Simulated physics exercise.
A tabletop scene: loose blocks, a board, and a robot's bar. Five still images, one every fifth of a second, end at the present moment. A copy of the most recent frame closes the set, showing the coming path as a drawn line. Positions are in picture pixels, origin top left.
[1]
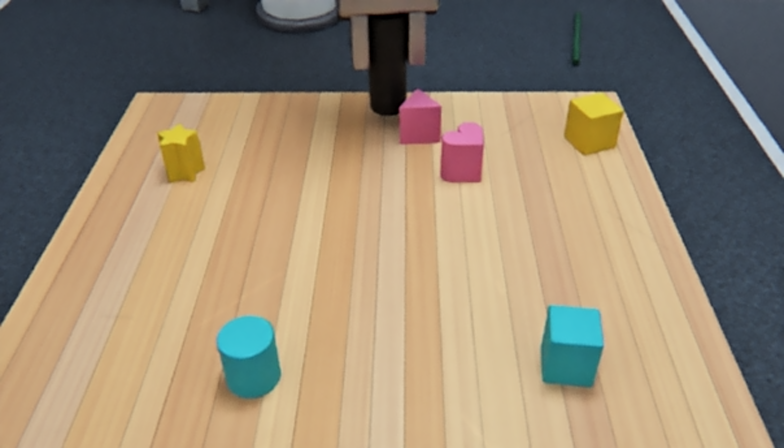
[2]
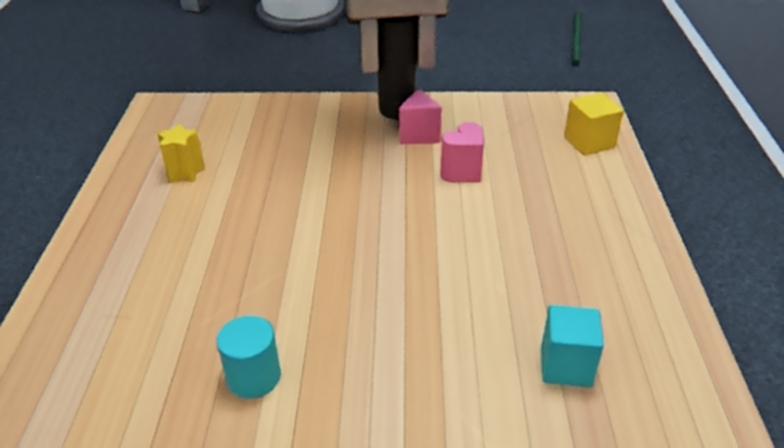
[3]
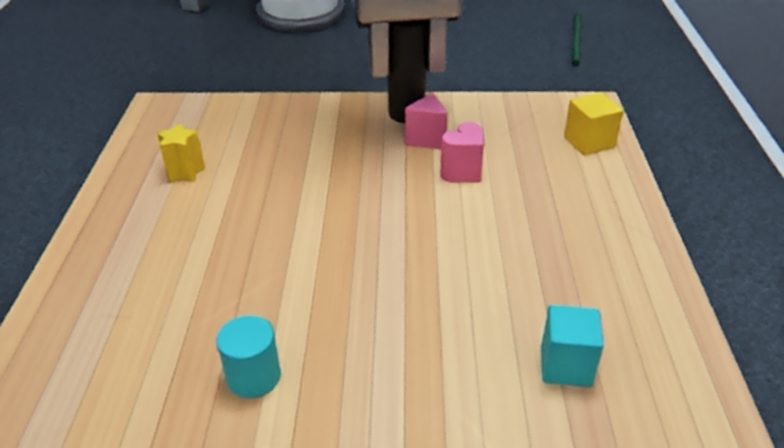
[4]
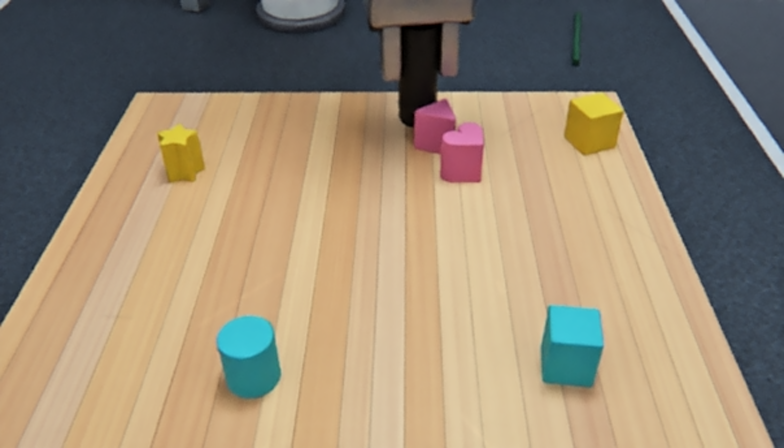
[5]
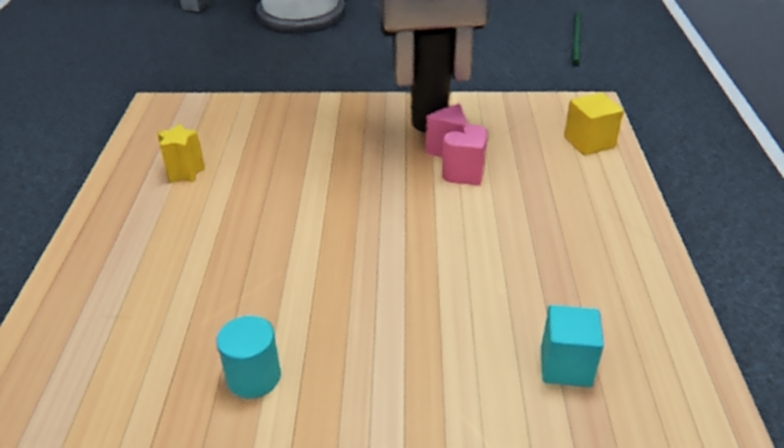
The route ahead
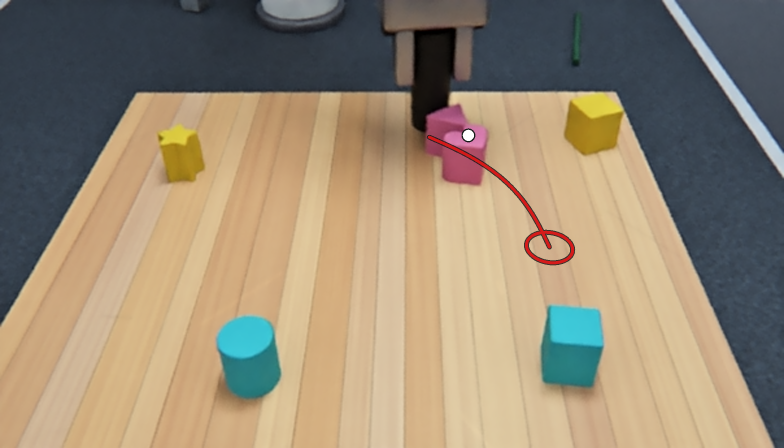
The robot's black bar moved a short way right and slightly toward the viewer, pushing the pink triangular block against the pink heart, which shifted slightly, while the yellow and teal blocks stayed still.
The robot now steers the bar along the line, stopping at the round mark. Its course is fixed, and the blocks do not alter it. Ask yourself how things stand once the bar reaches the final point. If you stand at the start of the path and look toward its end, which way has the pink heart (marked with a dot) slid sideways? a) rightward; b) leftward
The correct letter is a.
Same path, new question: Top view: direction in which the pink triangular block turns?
Turns anticlockwise.
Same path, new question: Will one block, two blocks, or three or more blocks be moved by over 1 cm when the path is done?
My best guess is that a pair of blocks move over 1 cm.
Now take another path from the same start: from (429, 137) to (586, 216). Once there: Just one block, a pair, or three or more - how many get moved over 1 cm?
Once the path ends, two blocks will have shifted.
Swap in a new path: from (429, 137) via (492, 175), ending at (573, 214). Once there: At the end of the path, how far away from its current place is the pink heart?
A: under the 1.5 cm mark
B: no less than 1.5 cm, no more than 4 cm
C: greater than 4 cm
I'll go with C - greater than 4 cm.
The line goes from (429, 137) over (481, 163) and (522, 199) to (549, 247); the dot is on the pink heart.
On the path given first. One third of the way, bar (482, 149); pink triangular block (508, 141), turned 15° clockwise; pink heart (489, 156), turned 85° clockwise.
Two thirds of the way, bar (524, 185); pink triangular block (552, 179); pink heart (492, 178).
At the end, bar (552, 233); pink triangular block (595, 221), turned 25° anticlockwise; pink heart (494, 185), turned 205° clockwise.
